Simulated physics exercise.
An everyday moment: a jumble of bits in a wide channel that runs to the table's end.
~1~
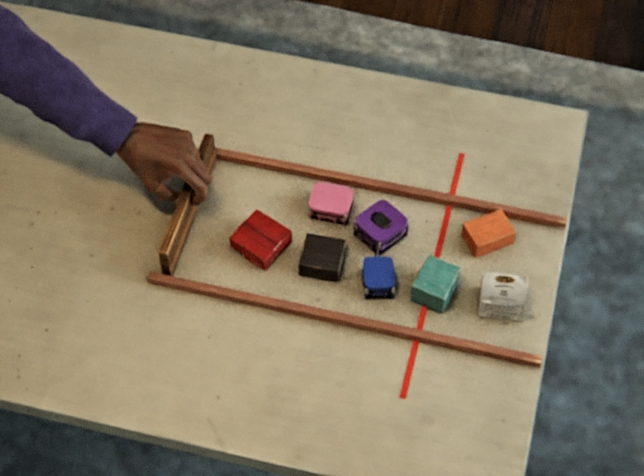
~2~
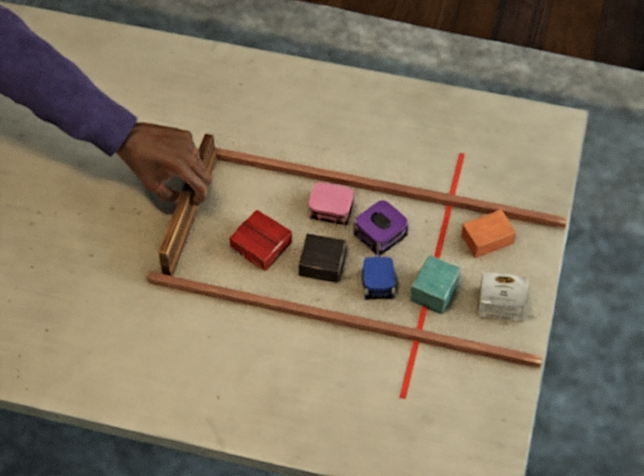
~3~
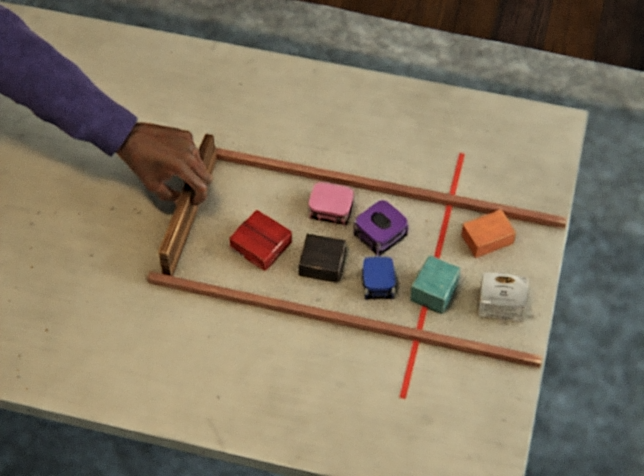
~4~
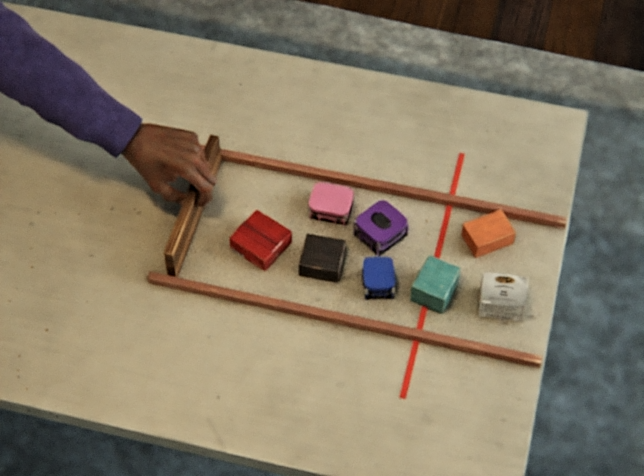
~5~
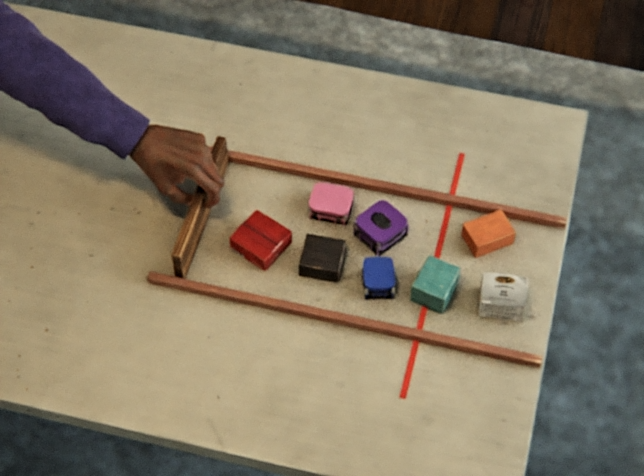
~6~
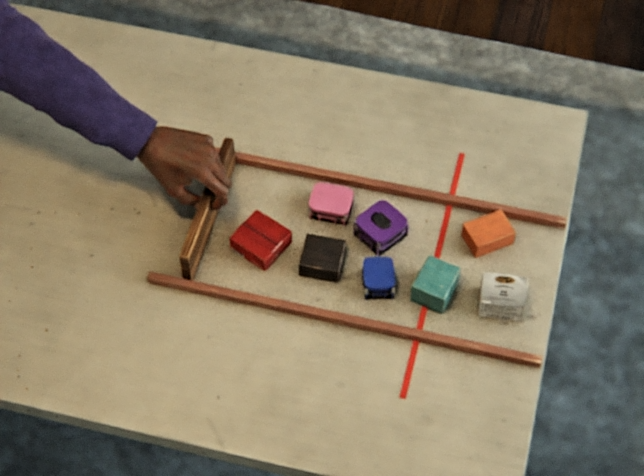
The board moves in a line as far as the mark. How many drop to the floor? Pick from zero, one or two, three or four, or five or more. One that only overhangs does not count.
The number that fall off is one or two.
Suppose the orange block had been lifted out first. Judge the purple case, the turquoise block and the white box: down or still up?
The purple case does not fall; the turquoise block goes over; the white box is lost.
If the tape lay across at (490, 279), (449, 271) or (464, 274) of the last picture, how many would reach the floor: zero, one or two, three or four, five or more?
One after another: Either three or four; one to two; 3 or 4.
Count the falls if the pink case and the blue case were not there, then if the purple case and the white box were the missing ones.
It would be 1 and 1.
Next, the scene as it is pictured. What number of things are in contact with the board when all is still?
In contact: 2.
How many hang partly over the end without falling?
That would be 0.
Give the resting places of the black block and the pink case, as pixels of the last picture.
The black block stops around (495, 298); the pink case around (463, 230).
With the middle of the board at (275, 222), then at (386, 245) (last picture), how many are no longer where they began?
At the one place 2, at the other 8.
A little later, none off yet; white box at rest near (503, 297); orange block at rest near (488, 234); turquoise block at rest near (436, 284).
When it is over, the number that fall off is one or two; down, turquoise block and white box.
